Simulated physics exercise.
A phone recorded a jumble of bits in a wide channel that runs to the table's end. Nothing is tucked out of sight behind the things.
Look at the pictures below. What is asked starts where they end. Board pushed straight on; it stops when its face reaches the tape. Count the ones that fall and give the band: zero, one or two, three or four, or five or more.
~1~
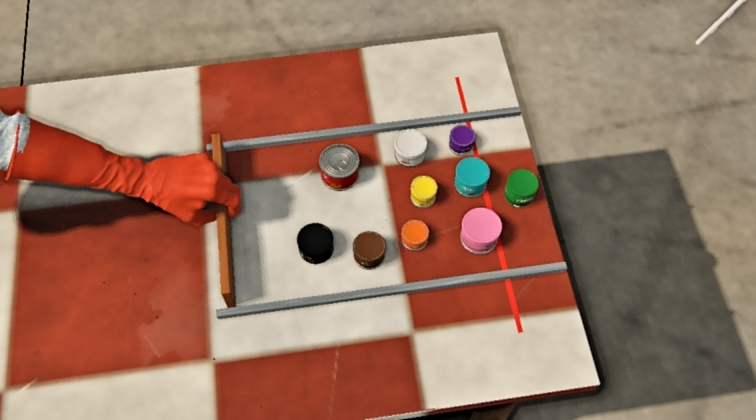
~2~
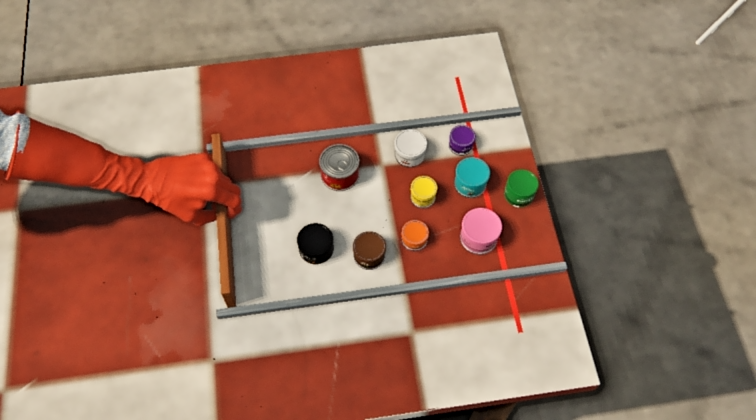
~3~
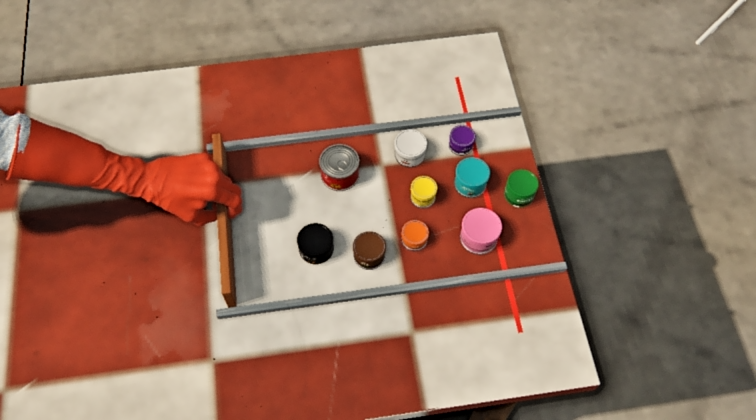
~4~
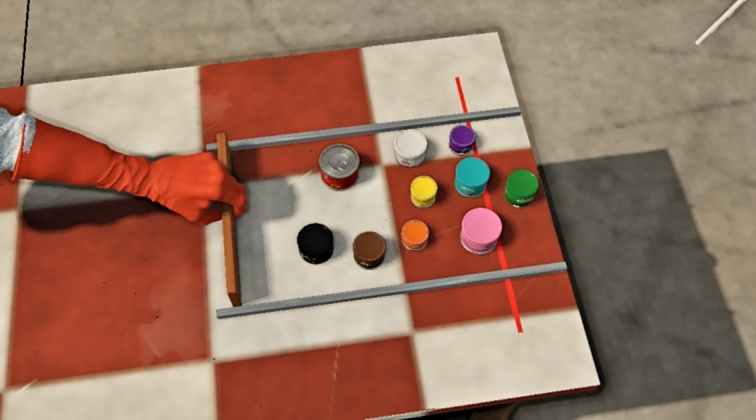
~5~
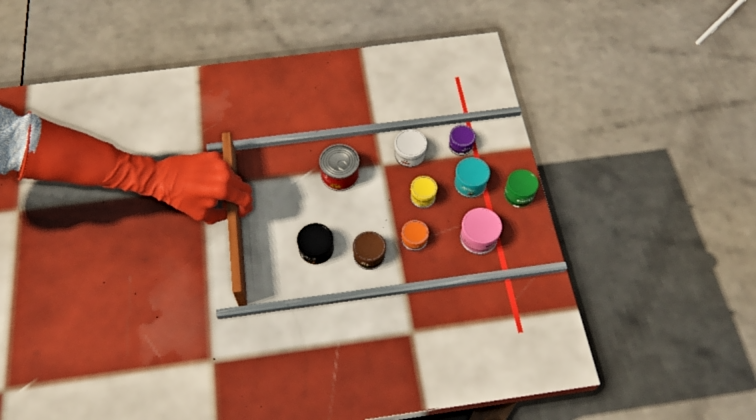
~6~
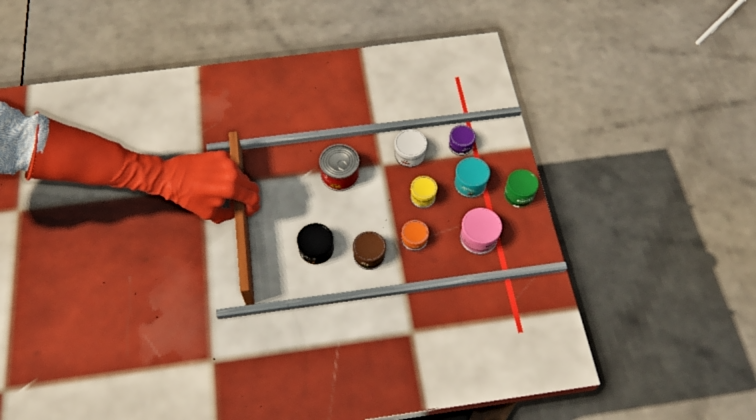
Looks like the tally of pieces that topple off is one or two there.
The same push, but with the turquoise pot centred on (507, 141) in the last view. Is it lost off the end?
From that start the object is safe.
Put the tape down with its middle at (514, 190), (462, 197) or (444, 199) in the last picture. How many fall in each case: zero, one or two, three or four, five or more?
Counts for the three spots in order: More than four; zero; zero.
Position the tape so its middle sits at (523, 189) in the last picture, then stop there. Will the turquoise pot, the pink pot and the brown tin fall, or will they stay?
The turquoise pot? It does not stay. The pink pot? It does not stay. The brown tin? It is safe.
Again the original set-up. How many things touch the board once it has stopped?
That comes to 4.
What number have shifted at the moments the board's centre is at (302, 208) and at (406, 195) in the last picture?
At the first spot the count is 1, and at the second it is 7.
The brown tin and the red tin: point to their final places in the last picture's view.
Final spots - brown tin (518, 246), red tin (498, 154).
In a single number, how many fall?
Exactly 1.
Soon after, none off yet; green tub at rest near (521, 189); turquoise pot at rest near (472, 178); purple tin at rest near (462, 141).
By the end, the number that fall off is one or two; fallen, green tub.
